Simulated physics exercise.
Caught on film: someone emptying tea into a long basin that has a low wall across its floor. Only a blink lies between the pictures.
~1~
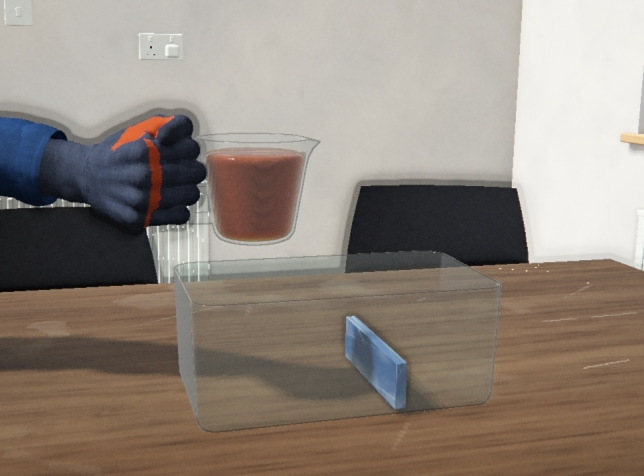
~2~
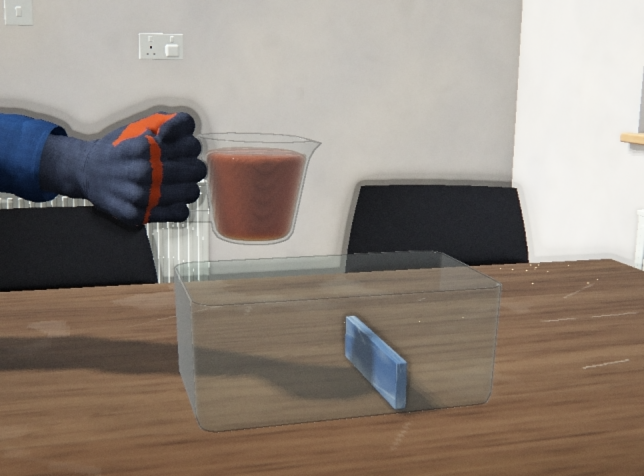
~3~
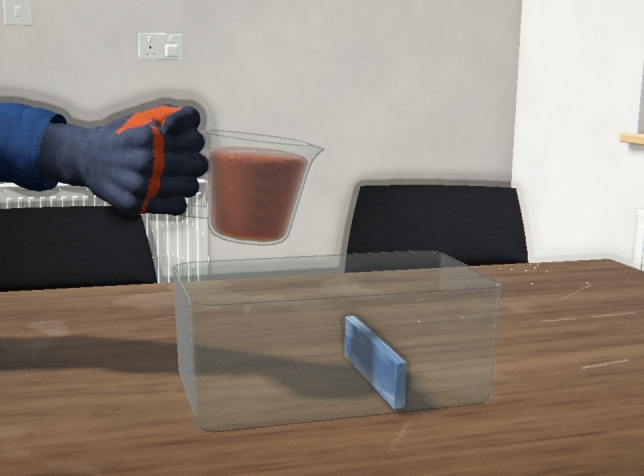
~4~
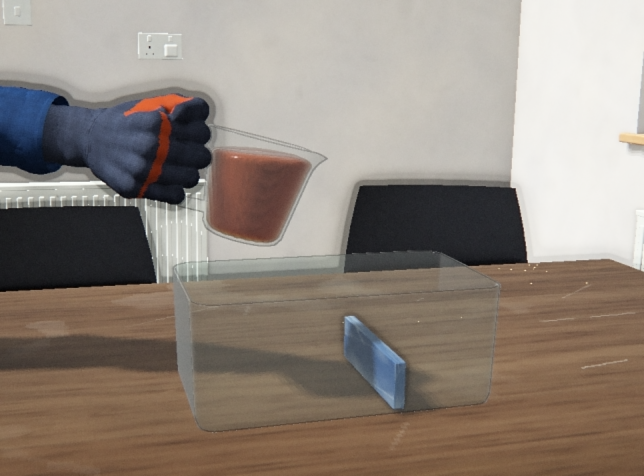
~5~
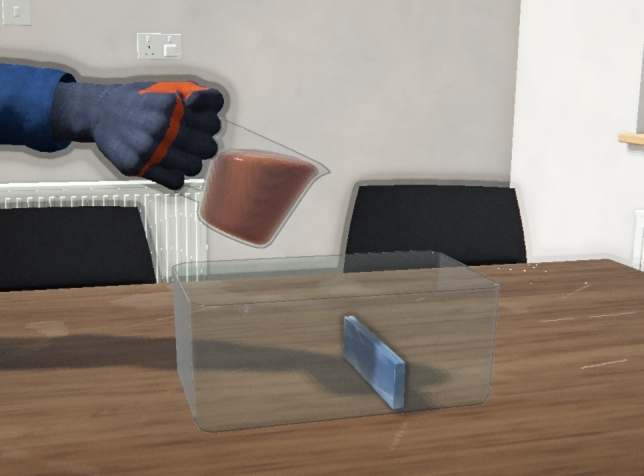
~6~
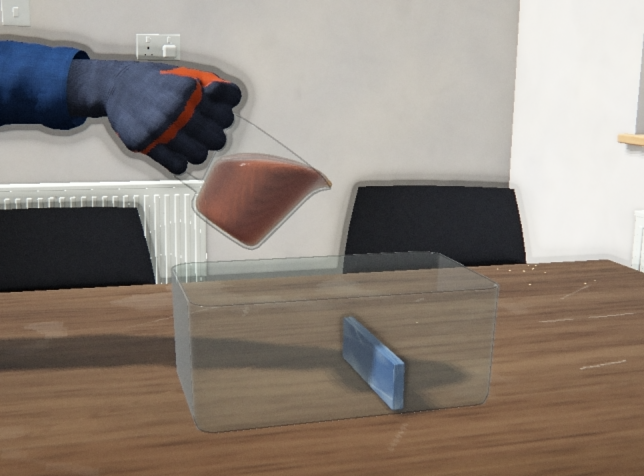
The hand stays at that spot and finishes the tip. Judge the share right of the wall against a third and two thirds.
In the end not even a third is right of the wall.
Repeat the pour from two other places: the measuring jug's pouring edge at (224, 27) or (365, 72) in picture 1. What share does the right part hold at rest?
About 10 and 75 per cent.
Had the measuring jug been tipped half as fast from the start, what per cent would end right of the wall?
About 30 per cent.
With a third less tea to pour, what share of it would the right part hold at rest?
Some 5 per cent.
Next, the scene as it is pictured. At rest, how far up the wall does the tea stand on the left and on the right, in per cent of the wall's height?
The left part 30 per cent, the right part 10.
A moment on, the measuring jug is tipped right over and 36 per cent is still to pour, 33 is left of the wall and 12 right of it.
Next, the measuring jug is tipped right over and 5 per cent is still to pour, 76 is left of the wall and 15 right of it.
Then the measuring jug is tipped right over and 0 per cent is still to pour, 83 is left of the wall and 15 right of it.
Later the measuring jug is tipped right over and 0 per cent is still to pour, 84 is left of the wall and 15 right of it.
Finally, 84 per cent lies left of the wall, 15 right of it and 1 outside.
